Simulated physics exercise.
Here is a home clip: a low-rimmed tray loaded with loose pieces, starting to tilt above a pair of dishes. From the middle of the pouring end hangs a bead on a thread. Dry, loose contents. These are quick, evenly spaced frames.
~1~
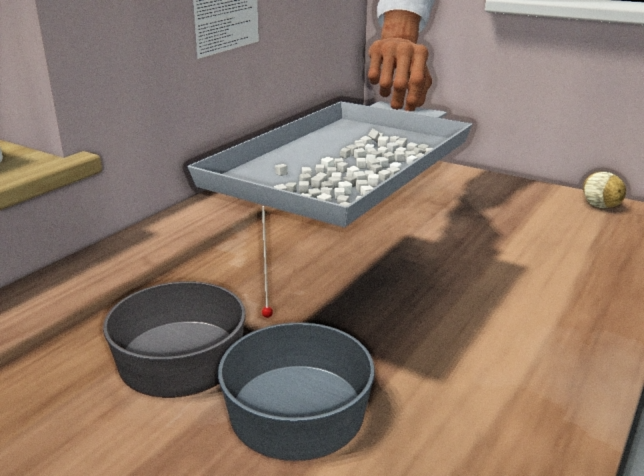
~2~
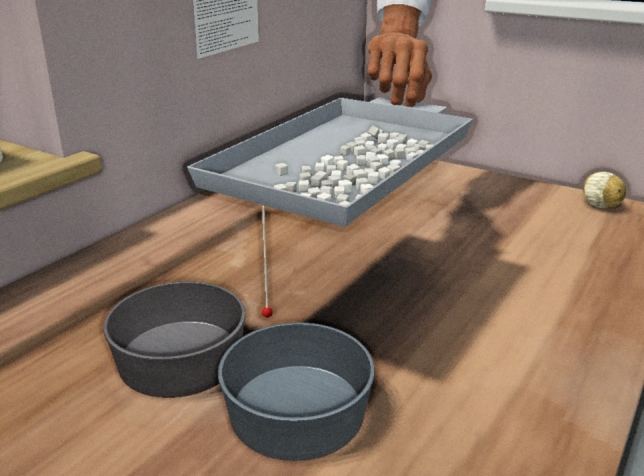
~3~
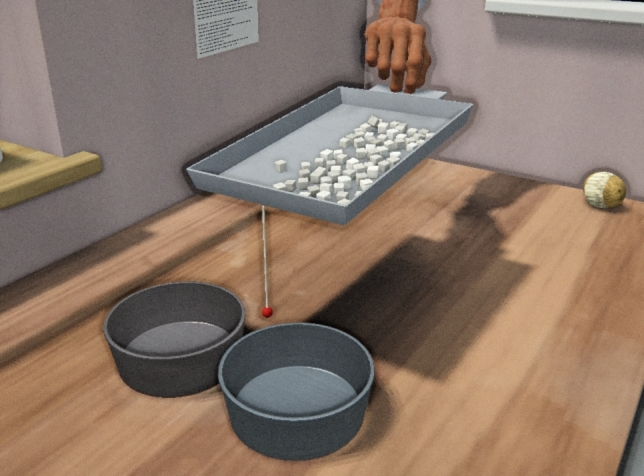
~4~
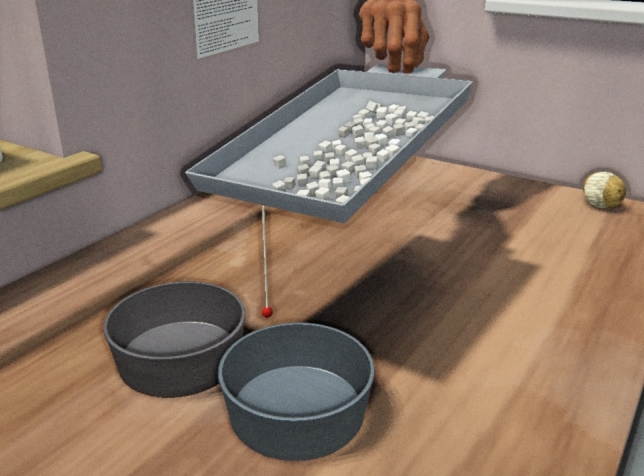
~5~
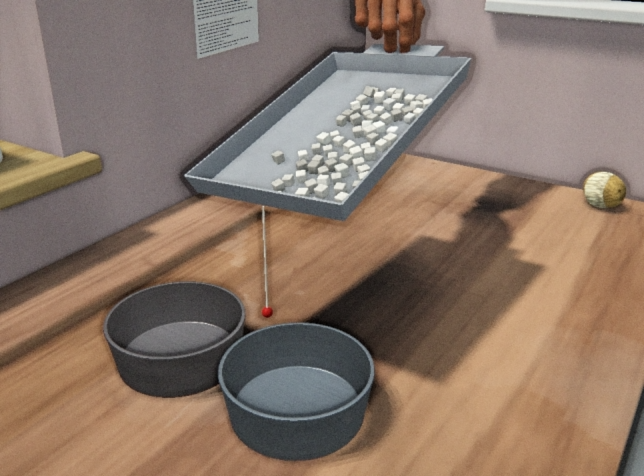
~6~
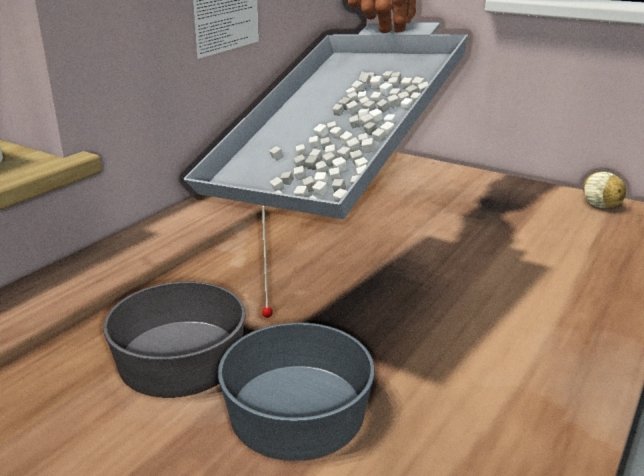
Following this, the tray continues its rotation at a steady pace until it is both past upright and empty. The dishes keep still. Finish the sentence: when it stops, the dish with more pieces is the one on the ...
Left.
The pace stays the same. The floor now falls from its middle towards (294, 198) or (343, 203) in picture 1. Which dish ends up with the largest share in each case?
Results - the dish on the right side first, the dish on the right side second.
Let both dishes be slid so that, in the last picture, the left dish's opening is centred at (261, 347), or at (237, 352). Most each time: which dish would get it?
First place: The leftmost dish. Second place: The leftmost dish.
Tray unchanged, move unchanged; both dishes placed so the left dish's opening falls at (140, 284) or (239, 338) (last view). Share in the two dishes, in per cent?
You'd get 60 per cent first and 60 per cent second.
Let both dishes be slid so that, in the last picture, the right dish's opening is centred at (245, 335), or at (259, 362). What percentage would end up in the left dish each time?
In order, 20 % and 40 %.
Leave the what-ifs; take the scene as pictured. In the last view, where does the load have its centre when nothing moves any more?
Close to (186, 369).
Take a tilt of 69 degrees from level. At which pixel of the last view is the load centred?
About (241, 179).
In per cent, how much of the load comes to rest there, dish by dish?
In per cent, left near 60 and right near 20.
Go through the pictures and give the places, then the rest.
In the first picture, corners of the pouring end at (195, 166) and (345, 204), level; middle of the load at (353, 173), sugar cubes; left dish at (127, 369); right dish at (251, 429); bead on its thread at (267, 312).
In the second picture, corners of the pouring end at (195, 166) and (345, 204), level; middle of the load at (353, 171).
In the third picture, corners of the pouring end at (194, 168) and (343, 203), tipped barely, lowest at the left corner; middle of the load at (353, 165).
In the fourth picture, corners of the pouring end at (192, 171) and (342, 201), tipped a little, lowest at the left corner; middle of the load at (352, 156).
In the fifth picture, corners of the pouring end at (191, 174) and (339, 200), tipped clearly, lowest at the left corner; middle of the load at (350, 148).
In the sixth picture, corners of the pouring end at (190, 176) and (337, 199), tipped clearly, lowest at the left corner; middle of the load at (347, 139); left dish at (127, 369); right dish at (251, 429).
Soon, tray tipped steeply; nearly all on the tray; a small part in the air.
A while on, tray tipped past a quarter turn; most on the tray; about a quarter in the left dish; a stray few outside both; a stray few in the air.
Towards the end, tray tipped past a quarter turn; about a quarter in the right dish; about two thirds in the left dish; a small part outside both; a stray few in the air.
Finally, tray tipped past a quarter turn; about a quarter in the right dish; about two thirds in the left dish; a small part outside both; a stray few in the air.
